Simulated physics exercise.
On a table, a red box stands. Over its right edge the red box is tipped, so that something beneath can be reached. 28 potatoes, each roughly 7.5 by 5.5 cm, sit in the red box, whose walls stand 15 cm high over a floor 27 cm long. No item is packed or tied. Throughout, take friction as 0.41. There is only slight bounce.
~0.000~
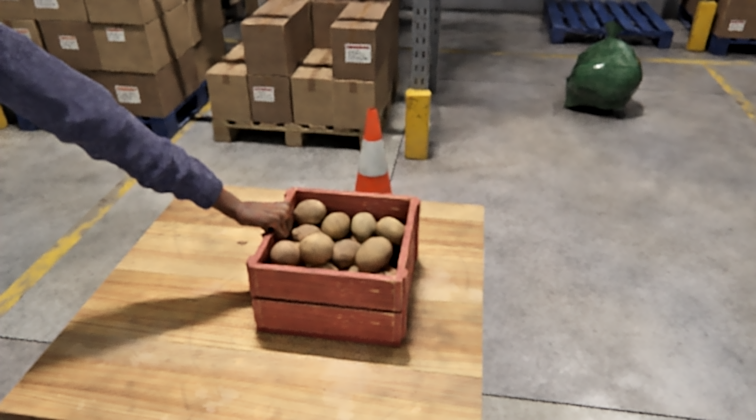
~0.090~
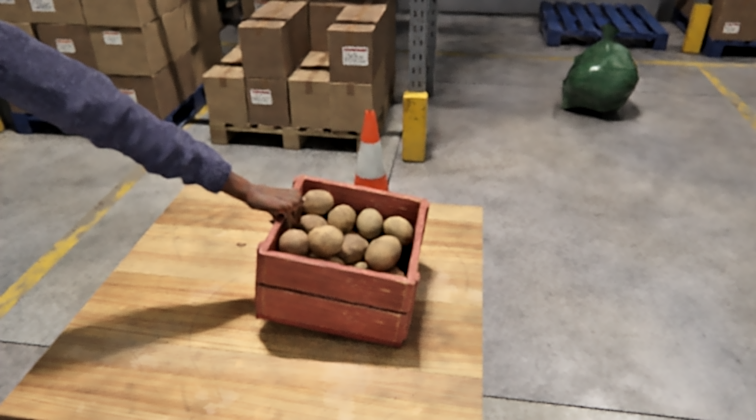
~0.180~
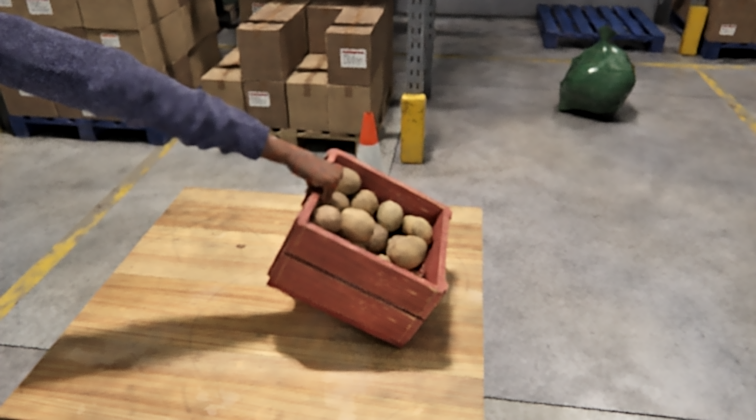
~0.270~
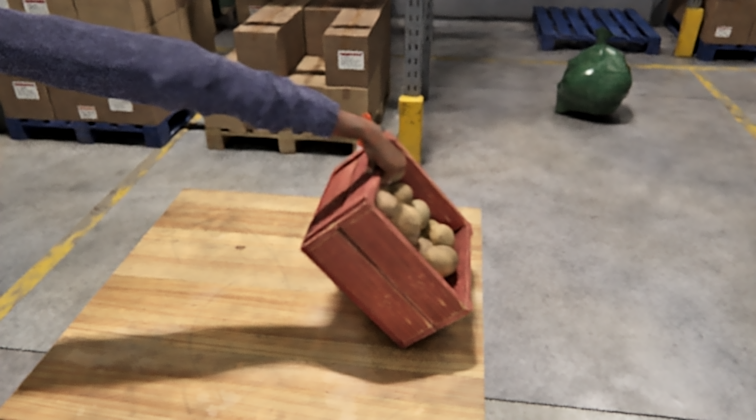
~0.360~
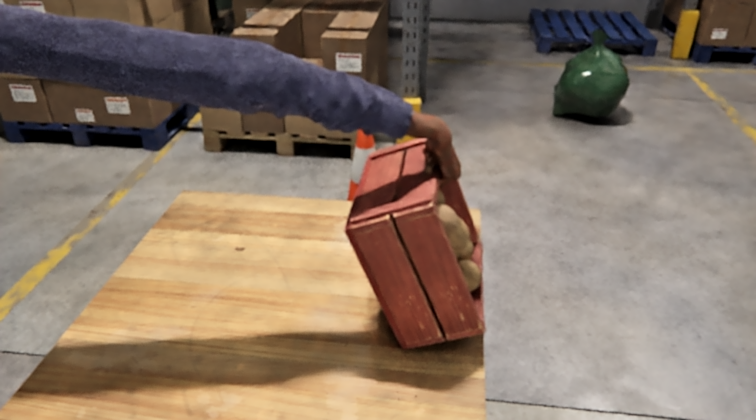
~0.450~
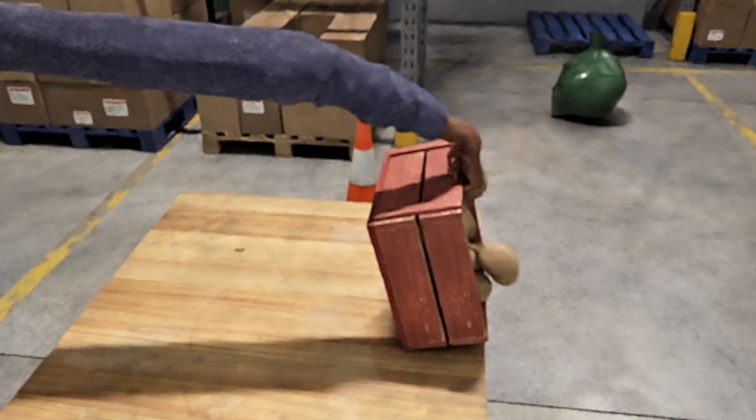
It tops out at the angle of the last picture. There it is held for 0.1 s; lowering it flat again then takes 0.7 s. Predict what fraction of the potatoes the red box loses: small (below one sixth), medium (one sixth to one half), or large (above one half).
The loss is medium.
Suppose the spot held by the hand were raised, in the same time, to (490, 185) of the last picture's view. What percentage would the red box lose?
The red box would shed 60 percent of its load.
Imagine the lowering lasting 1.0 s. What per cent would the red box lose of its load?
That would cost the red box 40 per cent of its load.
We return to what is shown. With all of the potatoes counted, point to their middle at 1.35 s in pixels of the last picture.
Their middle is around (385, 289).
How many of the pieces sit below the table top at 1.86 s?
The total is close to 8.
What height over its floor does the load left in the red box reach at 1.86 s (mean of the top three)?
Around 12 centimetres.
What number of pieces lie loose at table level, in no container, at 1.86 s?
My count comes to close to 1.
After 0.67 s, tilt 70°; the red box is down by 9 of 28.
After 0.96 s, tilt 28°; the red box is down by 9 of 28.
After 1.35 s, tilt 0°; the red box is down by 10 of 28.
Outcome (at 1.86 s), the red box is down by 10 of 28. Asked share, 10 of 28, 36 per cent.
